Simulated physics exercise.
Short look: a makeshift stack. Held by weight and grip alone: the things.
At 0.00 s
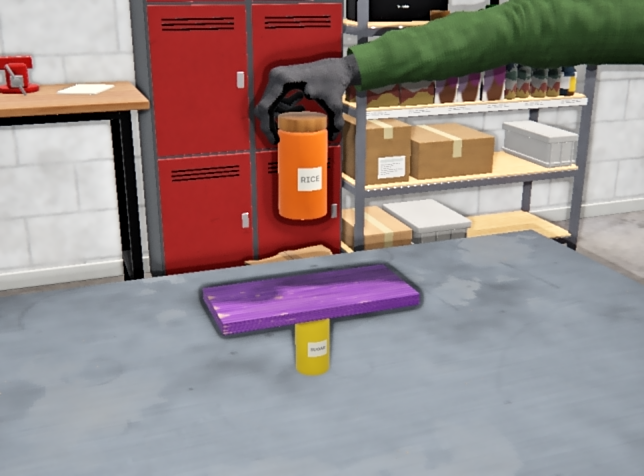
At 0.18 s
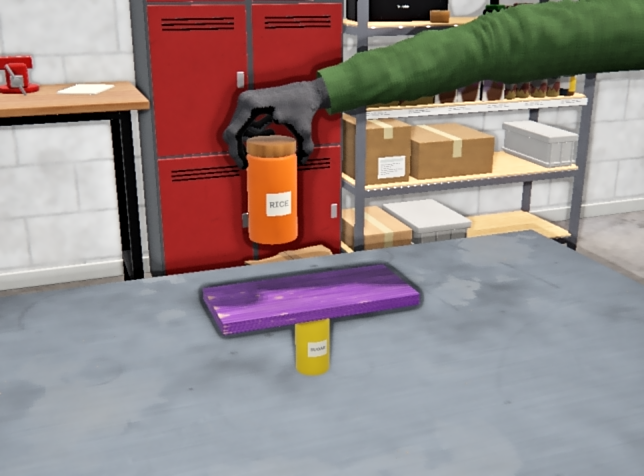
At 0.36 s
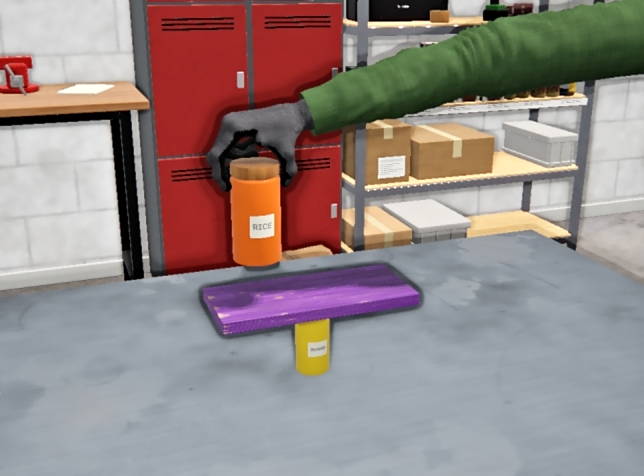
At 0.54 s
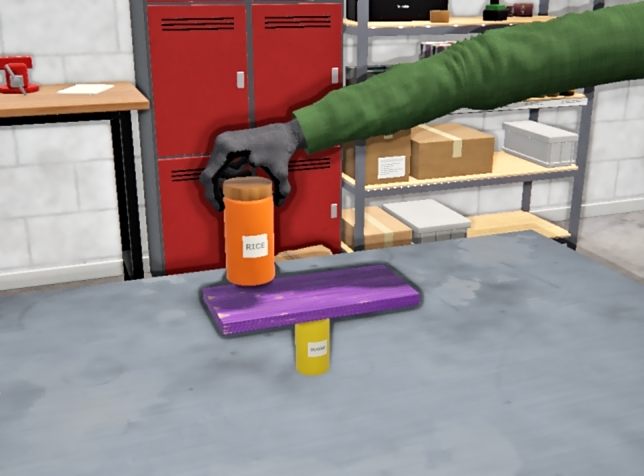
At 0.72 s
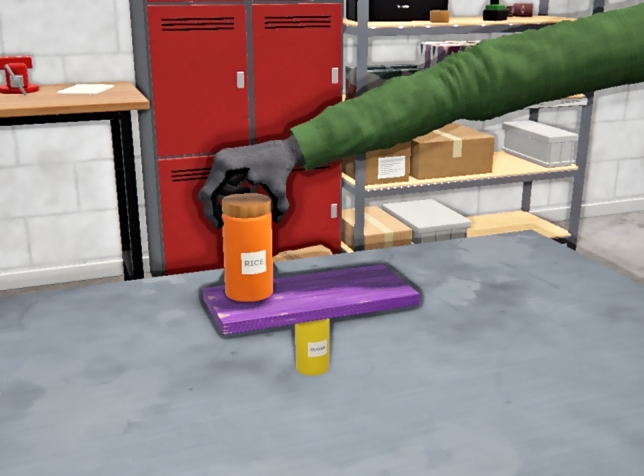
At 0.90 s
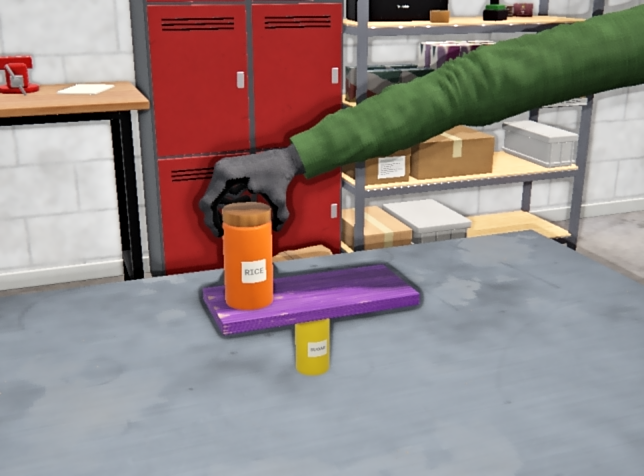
An orange jar with a brown lid hangs from a dark-gloved hand in a green sleeve, above a gray tabletop seen from slightly above in a storeroom. A purple plank lies across a small yellow shaker, with red lockers and loaded shelves behind. The hand carries the jar left and down, sets it on the plank's left side and keeps hold, while the view stays still.
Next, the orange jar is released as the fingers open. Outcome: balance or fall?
Fall.
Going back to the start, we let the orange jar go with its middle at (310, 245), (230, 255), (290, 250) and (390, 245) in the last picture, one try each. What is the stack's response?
Try 1: Stands; try 2: Topples; try 3: Stands; try 4: Topples.
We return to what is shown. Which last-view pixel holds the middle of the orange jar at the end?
The object winds up at approximately (167, 348).
After 1.40 s, orange jar now fallen; purple board turned 64° from how it was put.
After 1.70 s, yellow shaker and purple board now fallen.
In the end (2.2 s), fallen, purple board and orange jar; toppled in the stack, yellow shaker. At the end, from the last picture's camera, orange jar near (167, 348). The stack loses its balance.
